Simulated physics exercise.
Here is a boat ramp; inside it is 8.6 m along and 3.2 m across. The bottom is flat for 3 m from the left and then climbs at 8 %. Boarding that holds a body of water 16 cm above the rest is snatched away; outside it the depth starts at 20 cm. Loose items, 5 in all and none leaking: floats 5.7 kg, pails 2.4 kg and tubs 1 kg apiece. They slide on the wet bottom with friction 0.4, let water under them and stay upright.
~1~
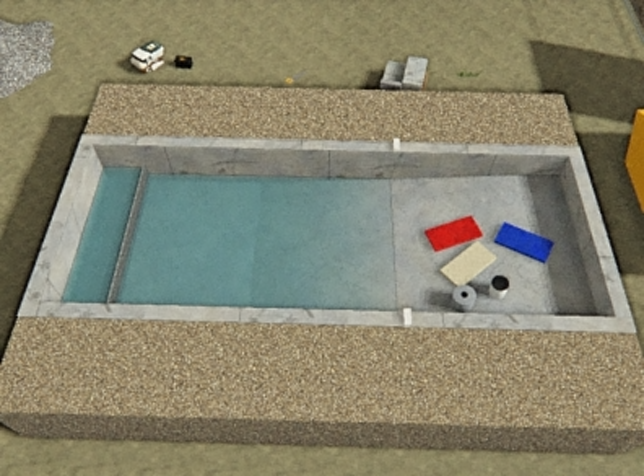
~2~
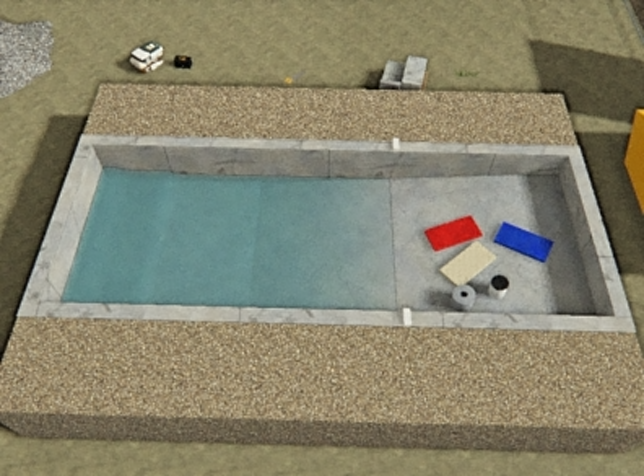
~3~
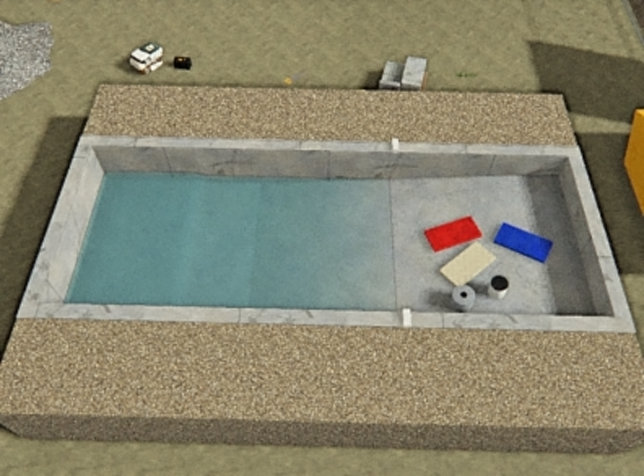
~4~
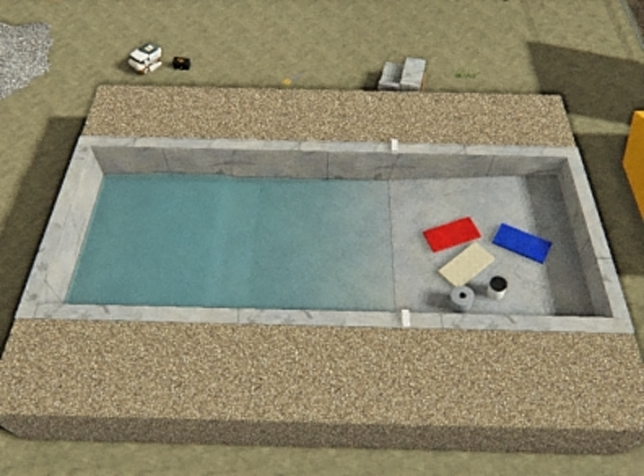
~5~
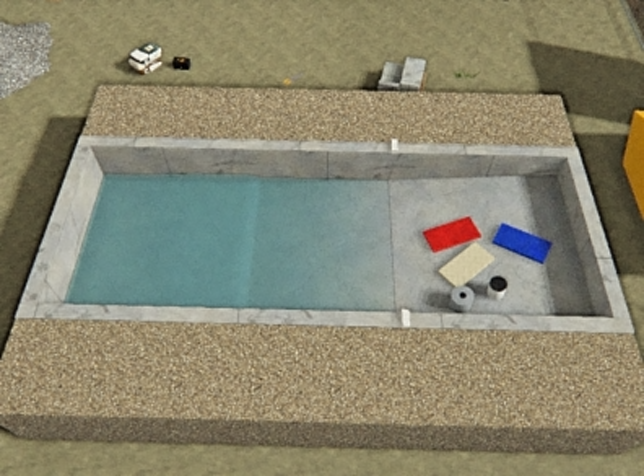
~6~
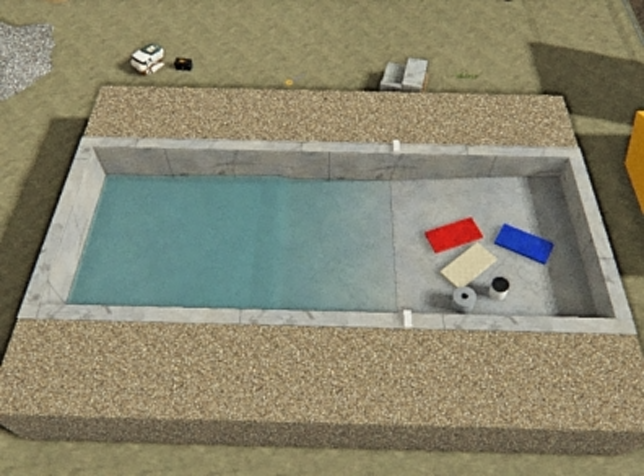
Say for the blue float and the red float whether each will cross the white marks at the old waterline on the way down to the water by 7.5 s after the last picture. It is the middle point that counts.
Blue float stays short, red float passes.
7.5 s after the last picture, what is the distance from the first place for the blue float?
About 0 cm.
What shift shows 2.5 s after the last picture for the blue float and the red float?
Roughly 0 and 5 cm by then.
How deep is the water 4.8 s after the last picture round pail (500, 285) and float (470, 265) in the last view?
About 1 and 2 cm.
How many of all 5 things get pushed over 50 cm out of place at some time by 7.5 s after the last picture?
That makes 3.
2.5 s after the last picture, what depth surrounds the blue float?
Roughly 0 cm.
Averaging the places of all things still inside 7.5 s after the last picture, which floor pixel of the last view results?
At about (406, 267).
Then, 0.6 s after the last picture the blue float is near (525, 243), 0.0 m from its start, aground; the red float is near (454, 234), 0.0 m from its start, aground; 0 of 5 are over the mark; 0 afloat.
Then, 2.5 s after the last picture the blue float is near (525, 243), 0.0 m from its start, aground; the red float is near (457, 234), 0.0 m from its start, aground; 0 of 5 are over the mark; 0 afloat.
Then, 4.8 s after the last picture the blue float is near (525, 243), 0.0 m from its start, aground; the red float is near (398, 233), 1.0 m from its start, afloat; 0 of 5 are over the mark; 2 afloat.
Then, 7.5 s after the last picture the blue float is near (525, 243), 0.0 m from its start, aground; the red float is near (324, 229), 2.3 m from its start, afloat; 3 of 5 are over the mark; 3 afloat.
